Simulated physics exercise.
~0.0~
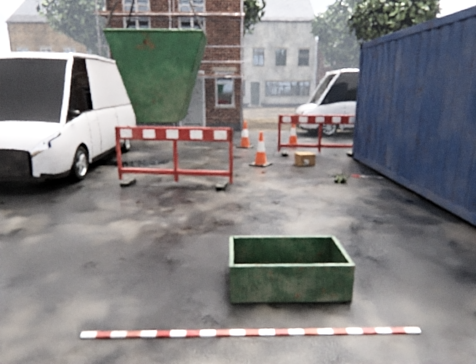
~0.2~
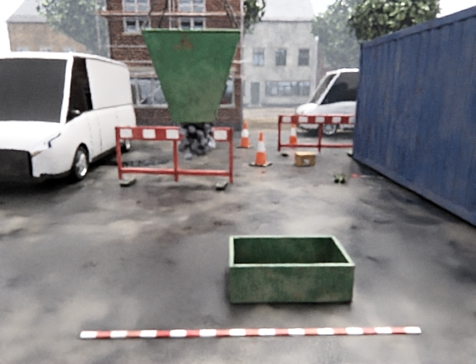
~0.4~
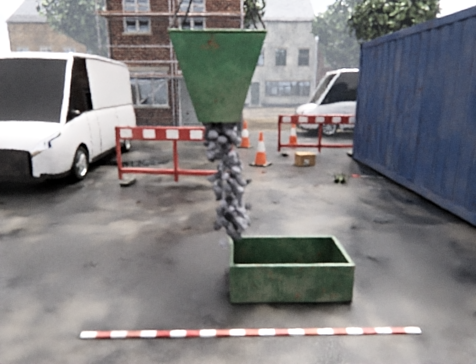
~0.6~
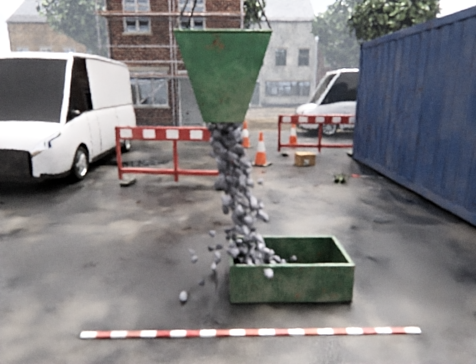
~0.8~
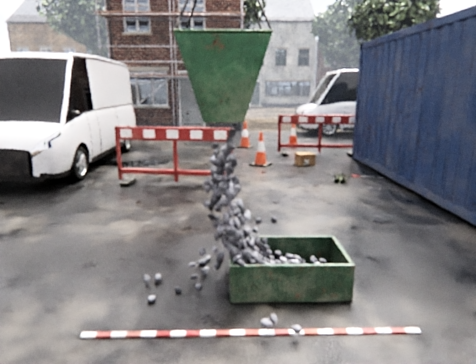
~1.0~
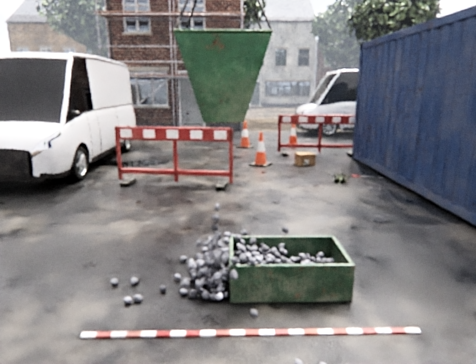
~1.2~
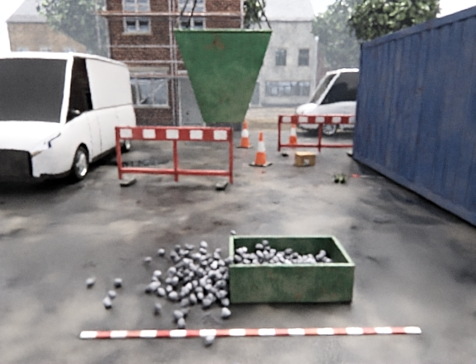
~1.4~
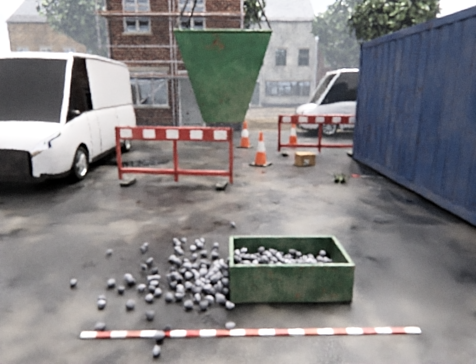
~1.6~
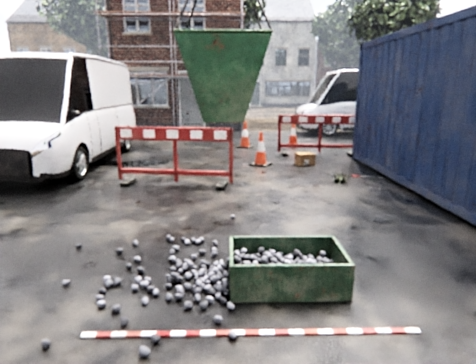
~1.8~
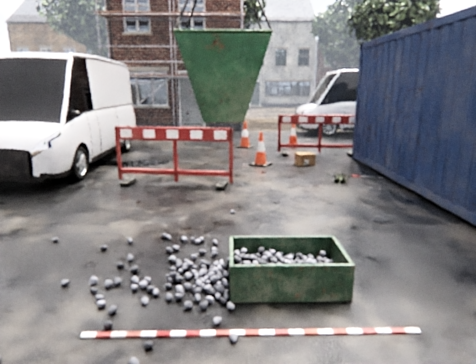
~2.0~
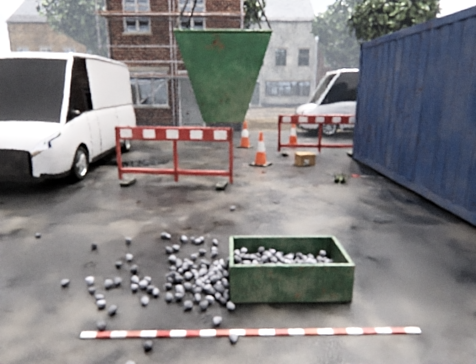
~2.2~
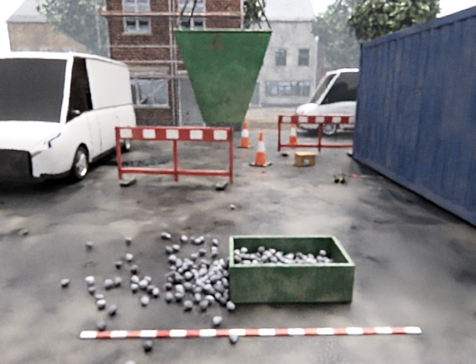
A green skip hanging over a yard moved slightly right and stopped while grey cobbles poured from its bottom, some landing in the green bin below and many spilling and rolling out to the left, where they came to rest scattered on the ground.
